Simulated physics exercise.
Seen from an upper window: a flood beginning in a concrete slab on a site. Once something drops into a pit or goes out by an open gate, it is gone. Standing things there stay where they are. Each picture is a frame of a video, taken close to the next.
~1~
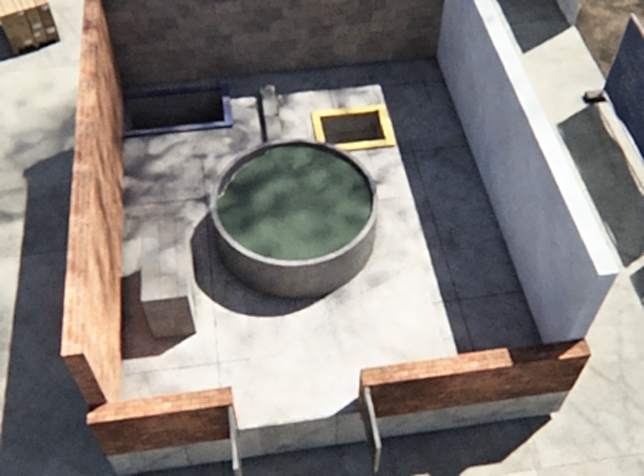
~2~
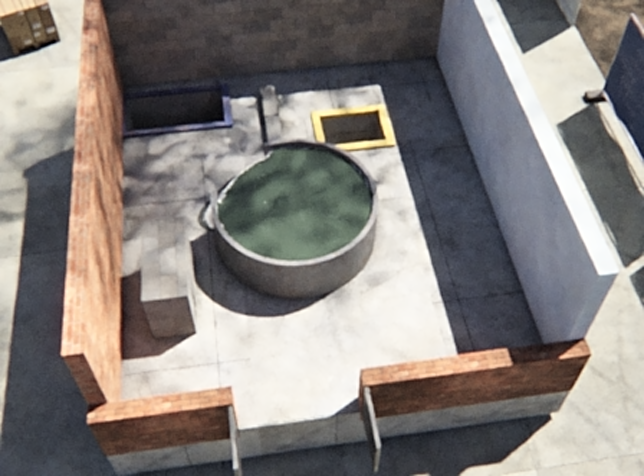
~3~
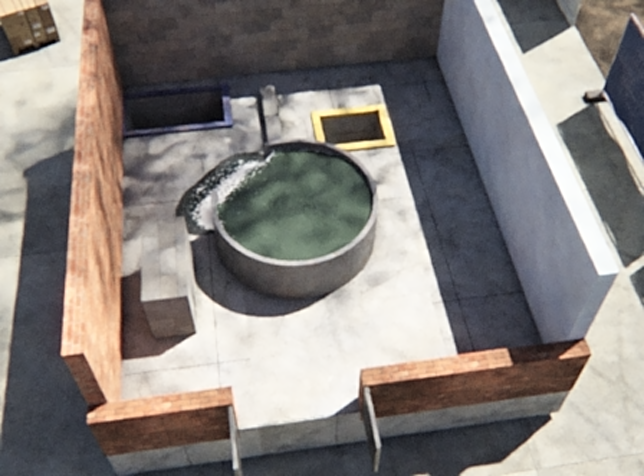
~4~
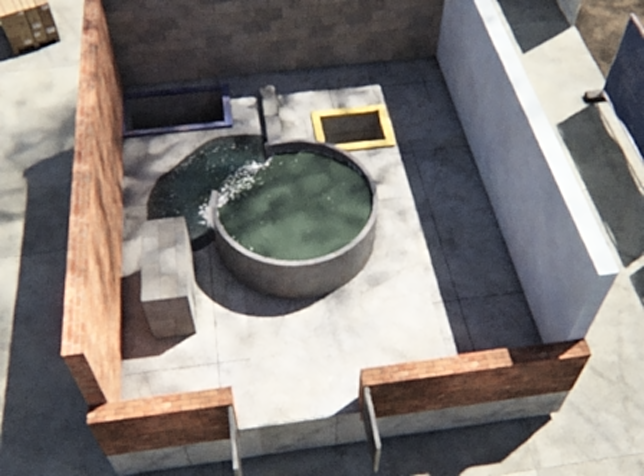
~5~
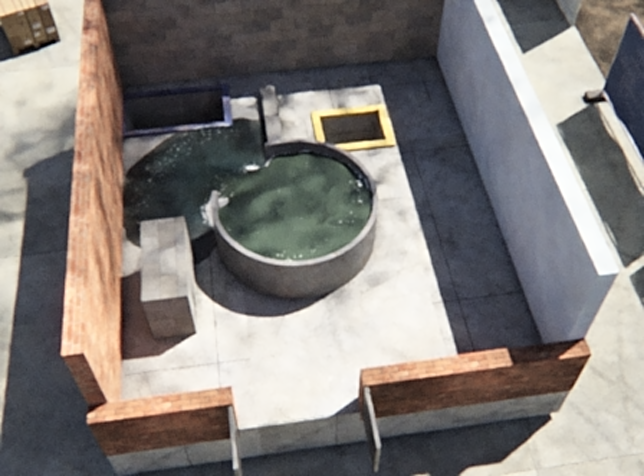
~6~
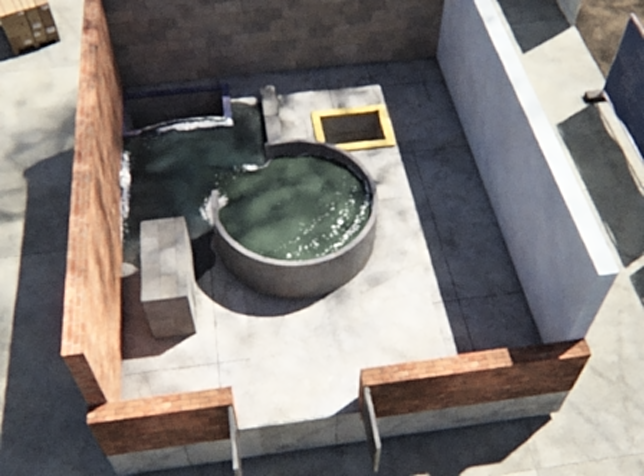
At the start, a round concrete pool of green water sits whole and still inside a walled yard. Water then breaks out through a gap on its upper left side, foaming onto the slab. The dark sheet spreads left around a pale block, reaching the brick wall and the blue-edged pit.
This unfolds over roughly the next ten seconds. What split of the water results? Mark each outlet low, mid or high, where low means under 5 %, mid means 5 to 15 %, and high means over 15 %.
Marks - gate: Low, yellow pit: Low, blue pit: High.
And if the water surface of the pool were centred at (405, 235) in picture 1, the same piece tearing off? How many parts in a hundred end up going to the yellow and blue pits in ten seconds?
After ten seconds: Yellow pit around 4 percent, blue pit around 35 percent.
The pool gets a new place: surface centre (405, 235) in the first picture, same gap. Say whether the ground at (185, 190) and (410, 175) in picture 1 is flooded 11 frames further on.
Looking at the two spots in order, the first is waterlogged and the second is bone-dry.
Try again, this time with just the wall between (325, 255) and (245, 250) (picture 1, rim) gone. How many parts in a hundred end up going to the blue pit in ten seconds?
In per cent: Blue 6.
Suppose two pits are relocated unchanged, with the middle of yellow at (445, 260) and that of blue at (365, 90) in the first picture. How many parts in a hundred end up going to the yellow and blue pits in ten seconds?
Estimated shares - yellow: 0 %; blue: 20 %.
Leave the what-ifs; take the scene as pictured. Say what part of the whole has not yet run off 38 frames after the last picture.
About 54 per cent.
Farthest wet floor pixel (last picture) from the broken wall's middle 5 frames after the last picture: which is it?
Approximate pixel: (124, 91).
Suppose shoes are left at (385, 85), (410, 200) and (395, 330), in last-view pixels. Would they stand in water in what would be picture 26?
Point 1: Inundated; point 2: Unwetted; point 3: Unwetted.
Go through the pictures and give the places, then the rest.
The pool at (295, 201) is whole and still, in the first picture.
Water pours out on the pool's far side and has run to (205, 223), in the second picture.
Water pours out on the pool's far side and has run to a hidden place, in the third picture.
Water pours out on the pool's far side and has run to a hidden place, in the fourth picture.
The front is at (131, 177), out from the gap on the pool's far side, in the fifth picture.
The front is at (124, 144), out from the gap on the pool's far side, in the sixth picture.
A moment on, water covers 20 % of the floor; the gate 0 %, the yellow pit 0 %, the blue pit 8 %.
Next, water covers 25 % of the floor; the gate 0 %, the yellow pit 0 %, the blue pit 20 %.
Then, water covers 35 % of the floor; the gate 0 %, the yellow pit 0 %, the blue pit 33 %.
Later, water covers 55 % of the floor; the gate 0 %, the yellow pit 0 %, the blue pit 46 %.
In the end, water covers 80 % of the floor; the gate 1 %, the yellow pit 0 %, the blue pit 53 %.
